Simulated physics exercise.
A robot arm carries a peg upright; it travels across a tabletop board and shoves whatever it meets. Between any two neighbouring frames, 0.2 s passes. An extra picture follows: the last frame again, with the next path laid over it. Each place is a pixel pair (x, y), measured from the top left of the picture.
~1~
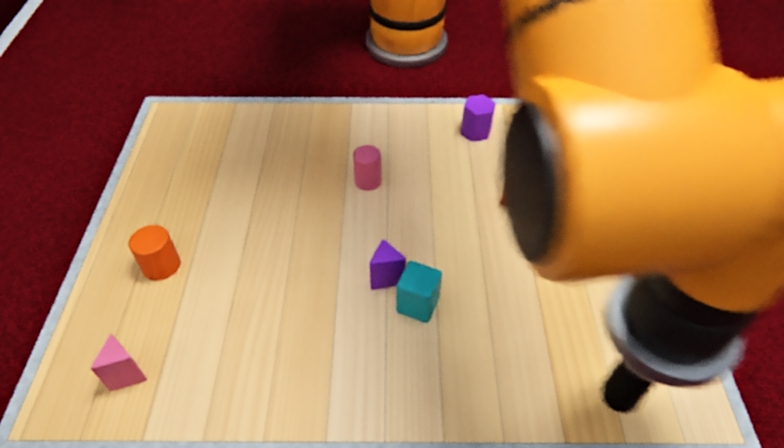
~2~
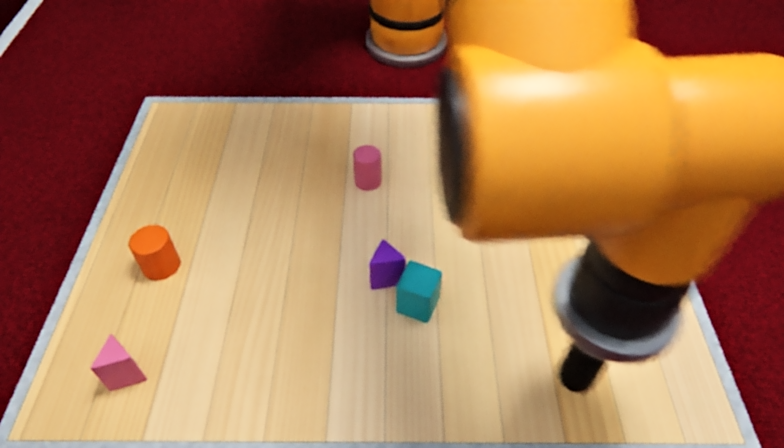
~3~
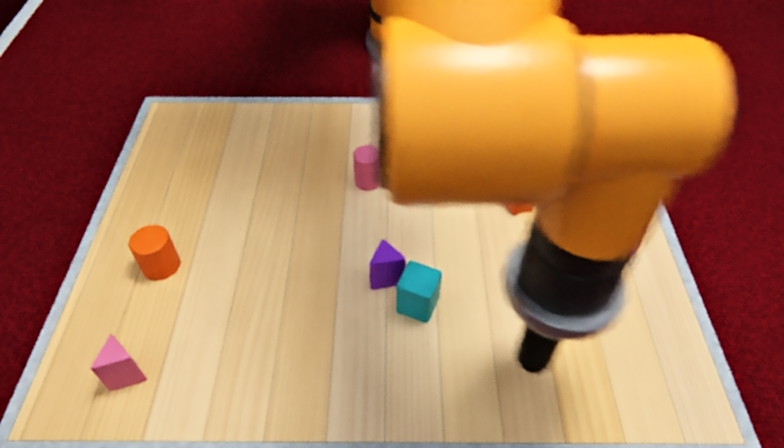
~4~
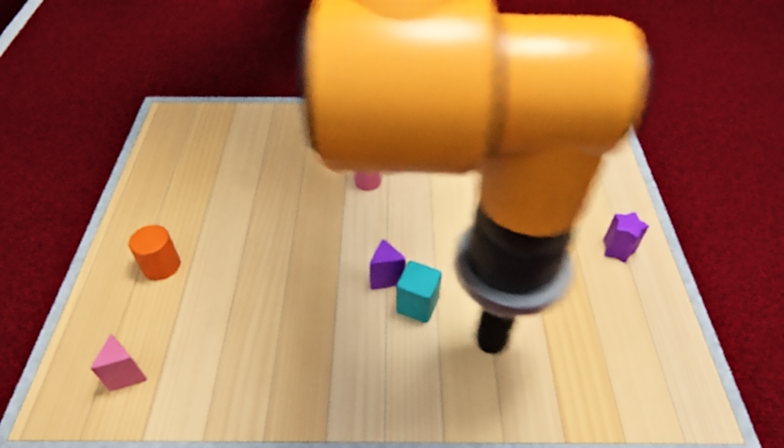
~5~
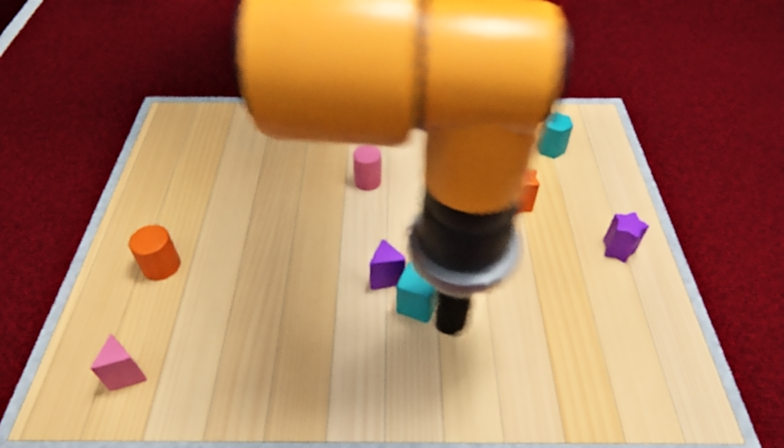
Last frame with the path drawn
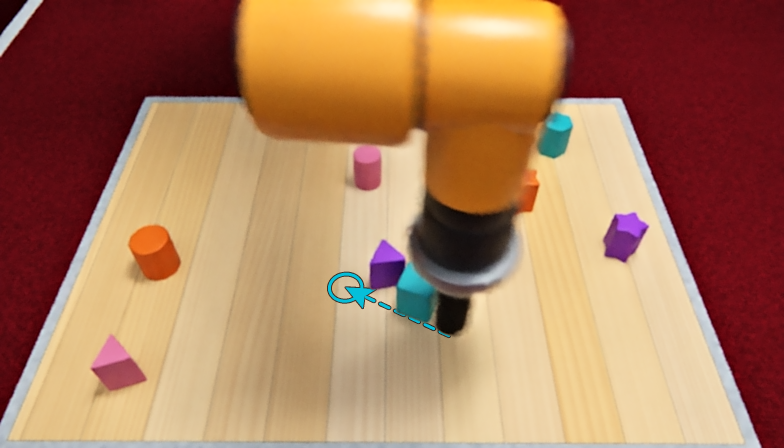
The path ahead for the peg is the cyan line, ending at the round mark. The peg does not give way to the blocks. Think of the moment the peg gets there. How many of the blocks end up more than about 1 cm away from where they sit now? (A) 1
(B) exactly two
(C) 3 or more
B: Exactly two.
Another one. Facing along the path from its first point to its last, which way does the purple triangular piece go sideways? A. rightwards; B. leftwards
The answer is A.
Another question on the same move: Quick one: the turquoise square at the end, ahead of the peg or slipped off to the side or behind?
The block gets away.
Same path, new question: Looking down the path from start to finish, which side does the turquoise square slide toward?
The shift is rightward.
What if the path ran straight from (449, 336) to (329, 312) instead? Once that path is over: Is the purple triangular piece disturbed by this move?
The purple triangular piece will be pushed away from where it stands.
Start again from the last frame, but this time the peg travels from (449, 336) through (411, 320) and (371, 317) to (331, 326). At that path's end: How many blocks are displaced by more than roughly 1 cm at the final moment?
Total moved: Two.
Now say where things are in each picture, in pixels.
In the first frame, peg's lower end (620, 395); purple triangular piece (386, 253); turquoise square (420, 278).
In the second frame, peg (576, 376); blocks still.
In the third frame, peg (534, 357); blocks still.
In the fourth frame, peg (492, 339); blocks still.
In the fifth frame, peg (451, 321); purple triangular piece (386, 253); turquoise square (420, 278).
Drawn move, in a line from (449, 336) to (346, 287).
What follows on the original path. One third of the way, peg (414, 304); purple triangular piece (384, 246), turned 15° anticlockwise; turquoise square (403, 265), turned 45° clockwise.
Two thirds of the way, peg (377, 287); purple triangular piece (377, 225), turned 20° clockwise; turquoise square (378, 248), turned 80° clockwise.
At the end, peg (344, 271); purple triangular piece (377, 219), turned 35° clockwise; turquoise square (370, 241), turned 95° clockwise.
